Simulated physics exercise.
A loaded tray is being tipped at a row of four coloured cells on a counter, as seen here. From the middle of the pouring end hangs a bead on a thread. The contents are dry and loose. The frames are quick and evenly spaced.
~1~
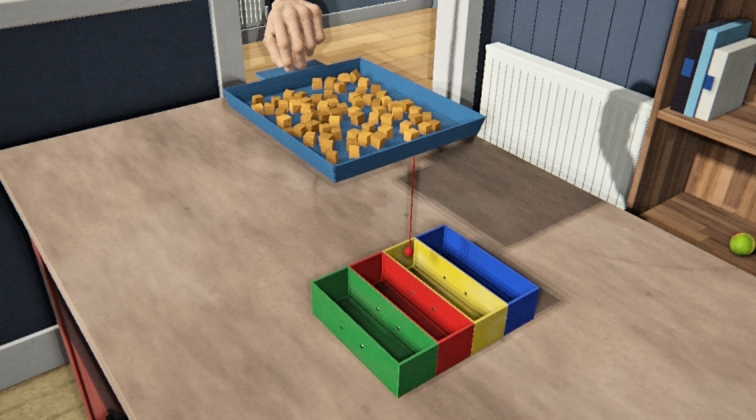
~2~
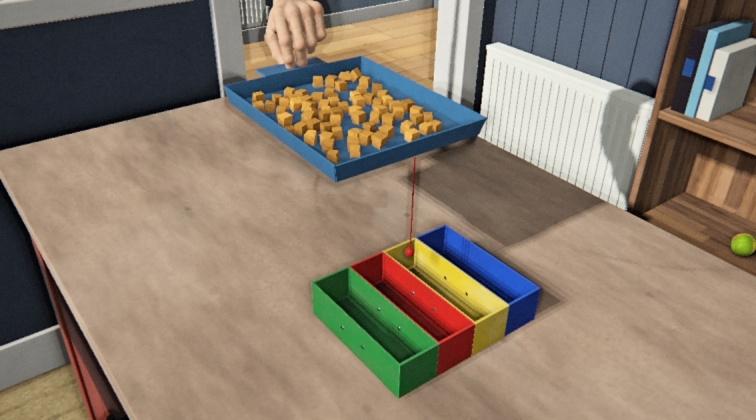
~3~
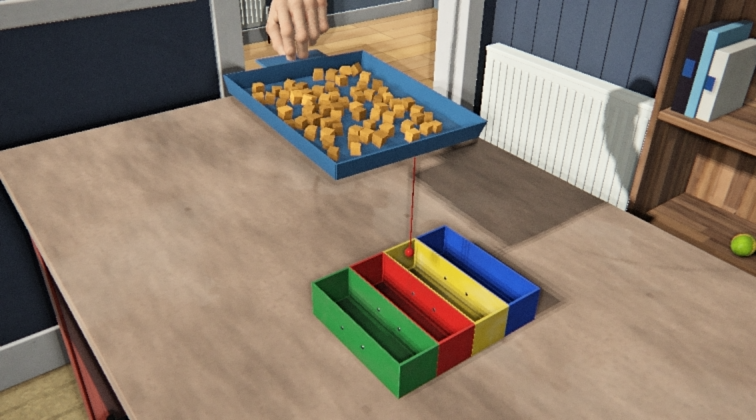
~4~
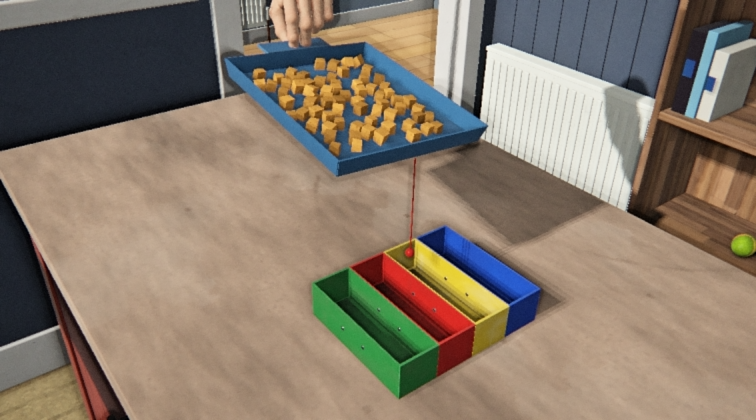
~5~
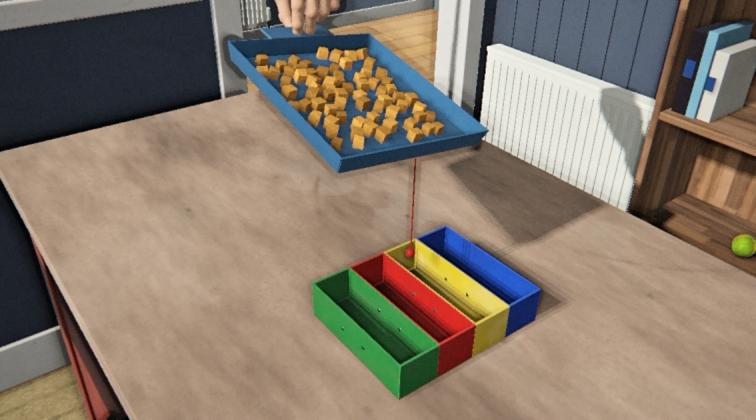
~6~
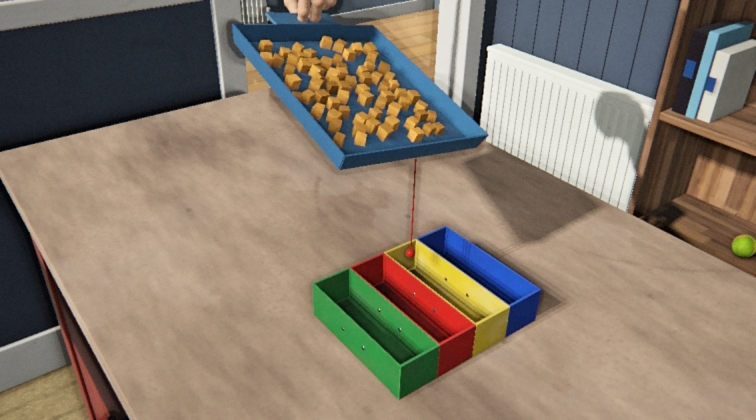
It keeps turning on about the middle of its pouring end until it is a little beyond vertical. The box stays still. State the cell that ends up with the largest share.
It is the blue cell.
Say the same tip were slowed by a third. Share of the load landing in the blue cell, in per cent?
It would be around 40 per cent.
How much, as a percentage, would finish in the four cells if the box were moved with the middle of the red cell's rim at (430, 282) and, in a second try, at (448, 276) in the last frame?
Around 80 per cent for the first position, around 90 per cent for the second.
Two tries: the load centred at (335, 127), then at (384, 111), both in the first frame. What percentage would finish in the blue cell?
Near 40 and 40 percent respectively.
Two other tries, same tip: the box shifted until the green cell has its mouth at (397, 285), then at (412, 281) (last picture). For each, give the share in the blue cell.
40 %, then 30 %.
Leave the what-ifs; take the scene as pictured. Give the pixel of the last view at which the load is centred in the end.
At about (486, 286).
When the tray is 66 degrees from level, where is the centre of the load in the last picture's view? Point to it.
Roughly at (435, 113).
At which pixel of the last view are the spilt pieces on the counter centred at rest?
Their resting centre is at about (525, 262).
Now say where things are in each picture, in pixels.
In the first frame, corners of the pouring end (335, 163) and (480, 116), level; middle of the load (335, 116), croutons; bead on its thread (409, 252); green cell (418, 367); red cell (455, 346); yellow cell (489, 327); blue cell (521, 309).
In the second frame, corners of the pouring end (336, 163) and (481, 117), level; middle of the load (336, 114).
In the third frame, corners of the pouring end (337, 161) and (482, 120), tipped barely, lowest at the right corner; middle of the load (337, 110).
In the fourth frame, corners of the pouring end (340, 158) and (483, 124), tipped a little, lowest at the right corner; middle of the load (338, 103).
In the fifth frame, corners of the pouring end (343, 155) and (483, 129), tipped a little, lowest at the right corner; middle of the load (341, 96).
In the sixth frame, corners of the pouring end (346, 152) and (483, 133), tipped clearly, lowest at the right corner; middle of the load (344, 89); green cell (419, 369); red cell (456, 348); yellow cell (491, 328); blue cell (523, 310).
Just after the last frame, tray tipped steeply; almost all on the tray; just a few falling or outside the box.
A moment on, tray tipped past a quarter turn; almost all on the tray; just a few in the blue cell; about a tenth falling or outside the box.
Further on, tray tipped past a quarter turn; roughly half in the blue cell; about a tenth in the yellow cell; roughly half falling or outside the box.
When it is over, tray tipped past a quarter turn; roughly half in the blue cell; about a tenth in the yellow cell; not one in the green cell; not one in the red cell; roughly half outside the box.
